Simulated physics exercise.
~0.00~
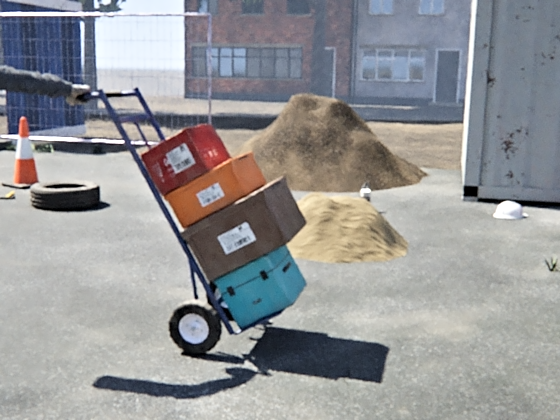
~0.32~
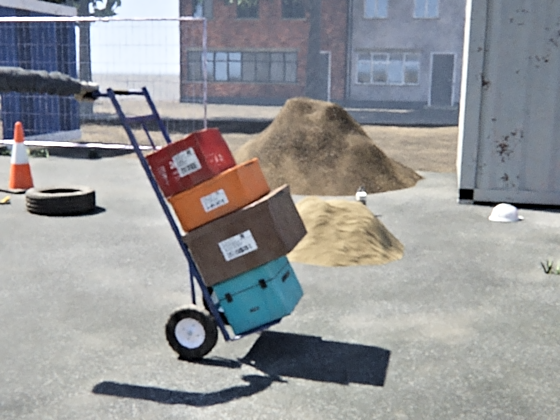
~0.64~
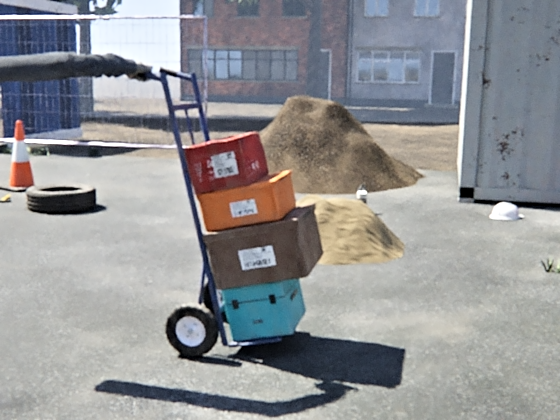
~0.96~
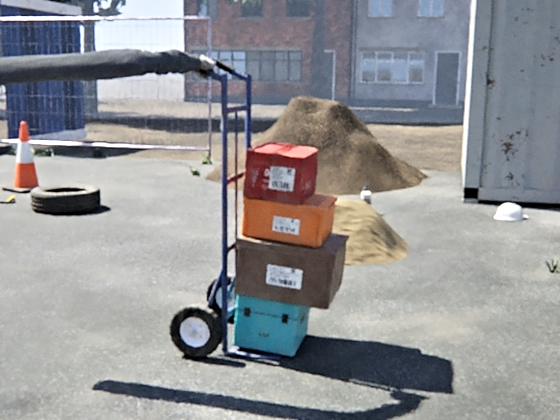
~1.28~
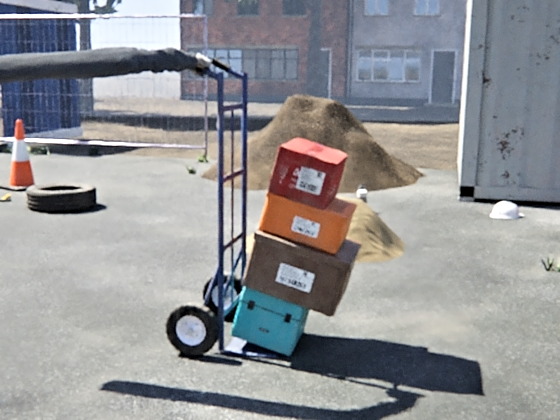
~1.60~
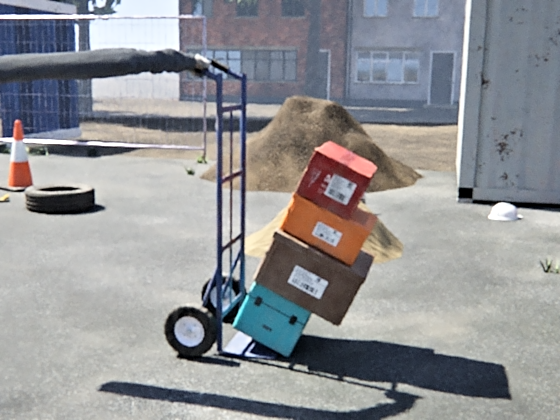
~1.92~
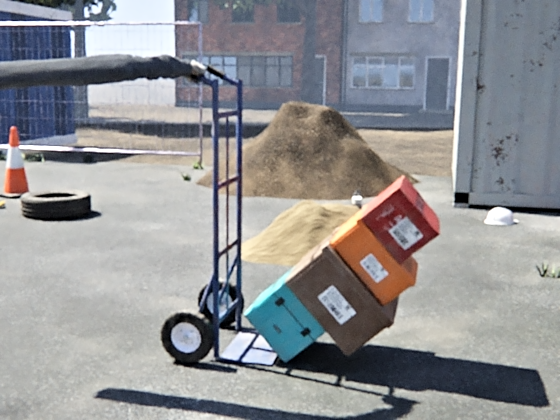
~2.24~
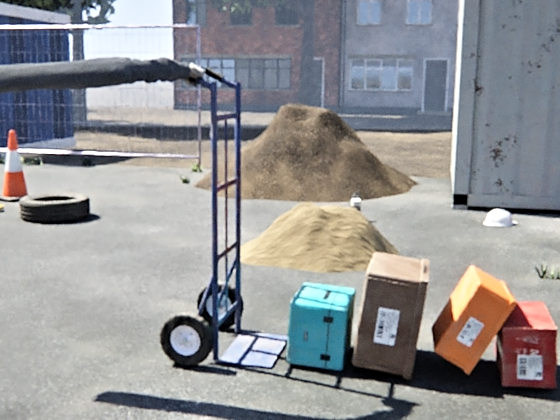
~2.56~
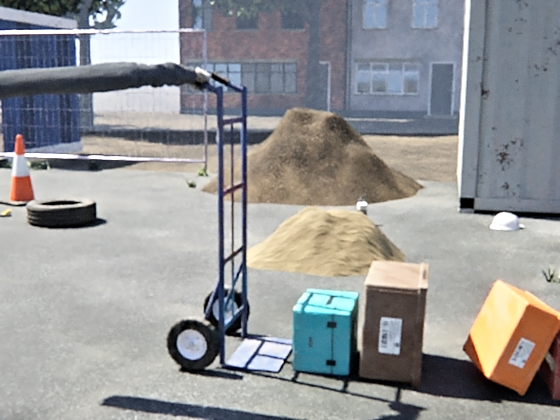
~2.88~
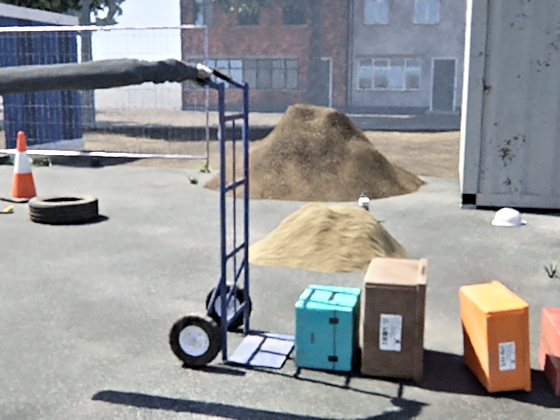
Four stacked boxes topple forward off a blue sack truck as an arm tips it upright.
